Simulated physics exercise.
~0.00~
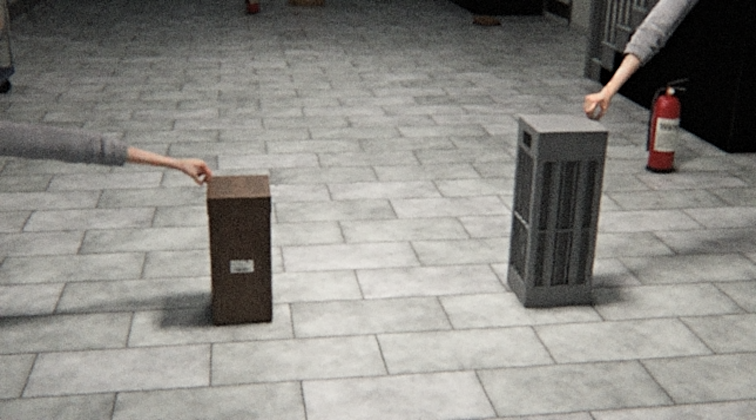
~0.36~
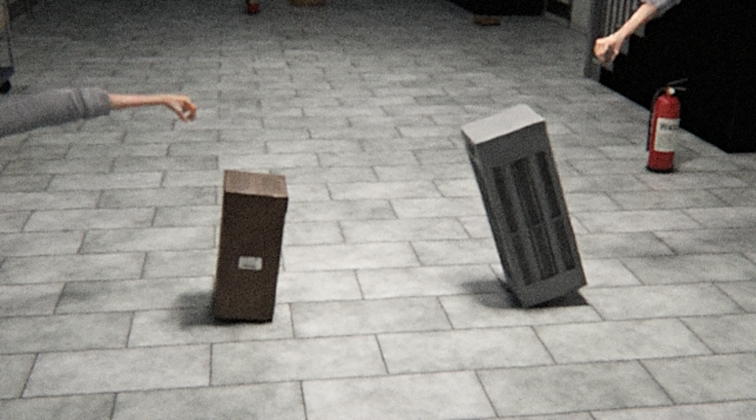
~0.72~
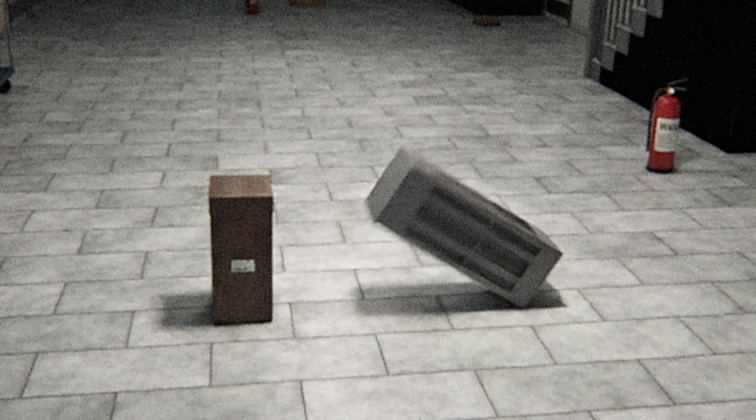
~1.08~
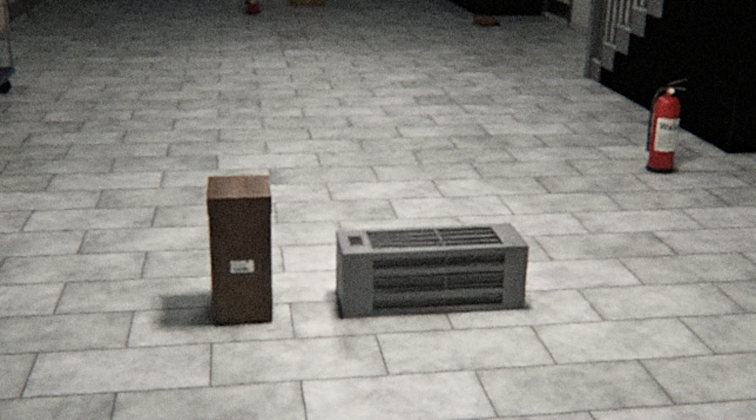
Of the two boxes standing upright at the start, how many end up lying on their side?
One of them does. The grey box topples to the left and lies on its side, while the brown one stays standing.
On a tiled floor, hands push two boxes; the grey topples left, the brown settles upright.
